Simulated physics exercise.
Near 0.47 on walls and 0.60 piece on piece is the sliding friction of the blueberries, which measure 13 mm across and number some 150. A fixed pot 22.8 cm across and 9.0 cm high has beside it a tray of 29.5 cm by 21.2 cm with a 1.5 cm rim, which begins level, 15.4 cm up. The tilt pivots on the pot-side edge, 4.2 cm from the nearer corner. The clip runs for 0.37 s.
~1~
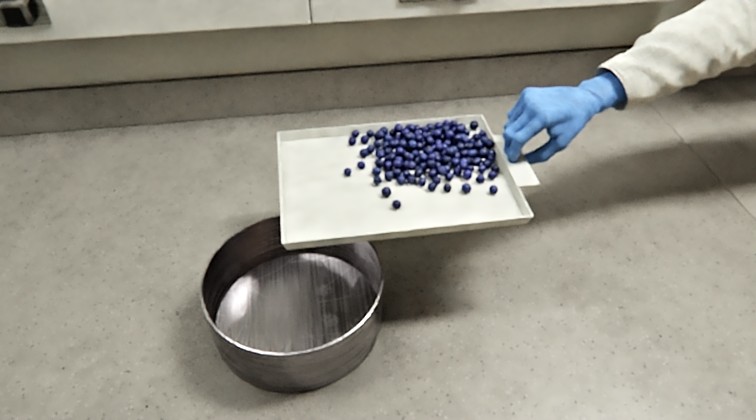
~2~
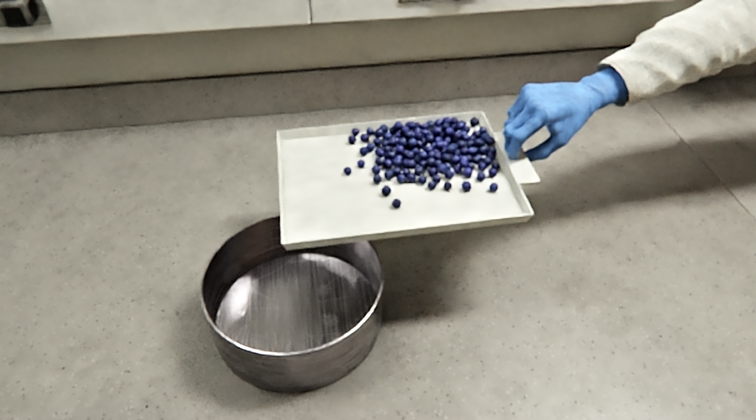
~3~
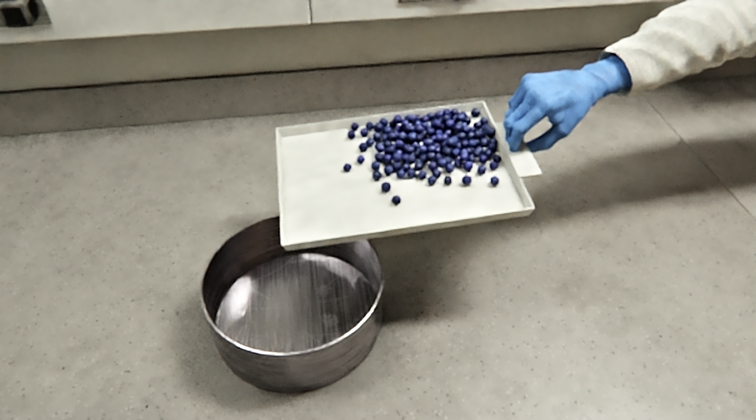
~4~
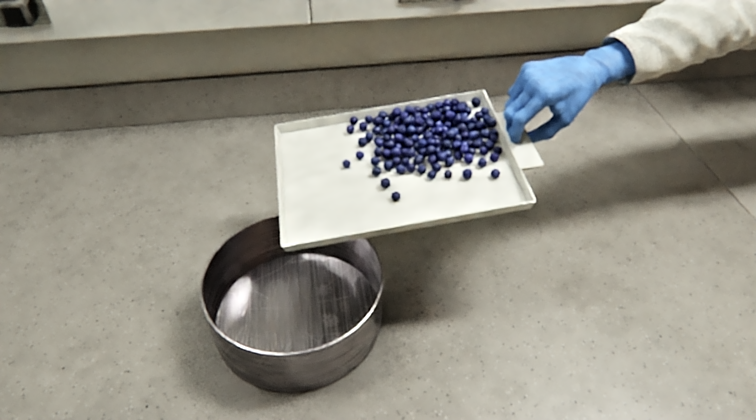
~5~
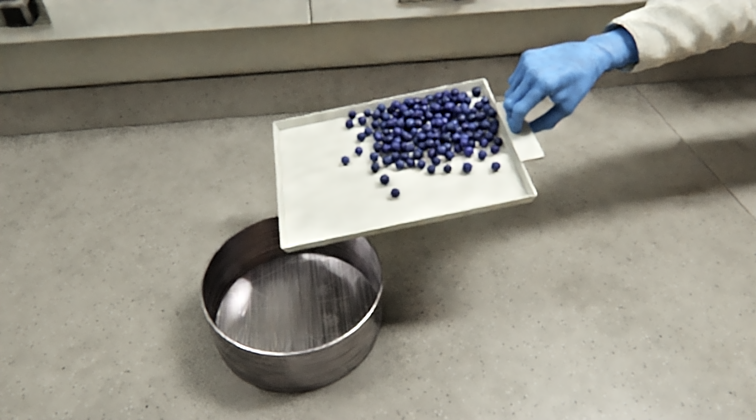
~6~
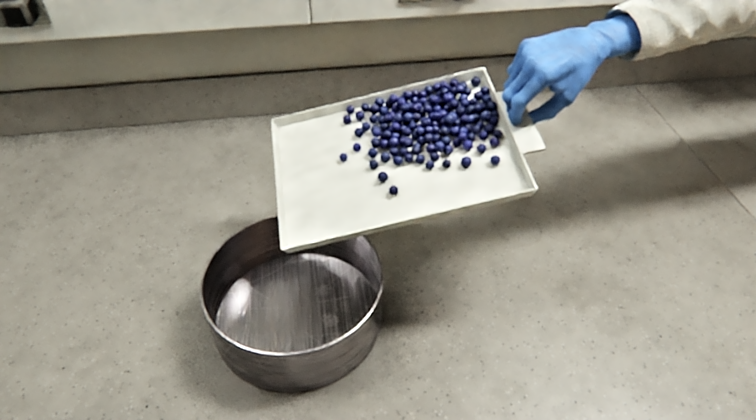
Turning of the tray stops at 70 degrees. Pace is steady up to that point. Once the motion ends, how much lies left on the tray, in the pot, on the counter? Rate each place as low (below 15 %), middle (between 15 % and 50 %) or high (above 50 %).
Ratings: Left on the tray high; pot middle; counter low.
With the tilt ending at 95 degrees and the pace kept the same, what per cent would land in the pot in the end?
That comes out at some 100 per cent.
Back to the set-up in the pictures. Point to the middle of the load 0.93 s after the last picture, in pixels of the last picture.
Load centre: About (301, 213) px.
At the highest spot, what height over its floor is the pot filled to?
Height: Approx. 2.0 cm.
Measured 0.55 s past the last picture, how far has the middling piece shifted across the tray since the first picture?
It has moved some 15 cm from its start.
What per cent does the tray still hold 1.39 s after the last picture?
Estimate: Near 70 in a hundred.
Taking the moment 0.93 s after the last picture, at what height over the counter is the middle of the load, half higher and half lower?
I'd put it near 20 cm.
Then, 0.55 s after the last picture, tilt 41 degrees; the tray holds 100 %, the pot 0 %.
Then, 0.93 s after the last picture, tilt 58 degrees; the tray holds 75 %, the pot 25 %.
Then, 1.39 s after the last picture, tilt 70 degrees; the tray holds 70 %, the pot 30 %.
In the end, tray 70 %, pot 30 %, counter 0 %.
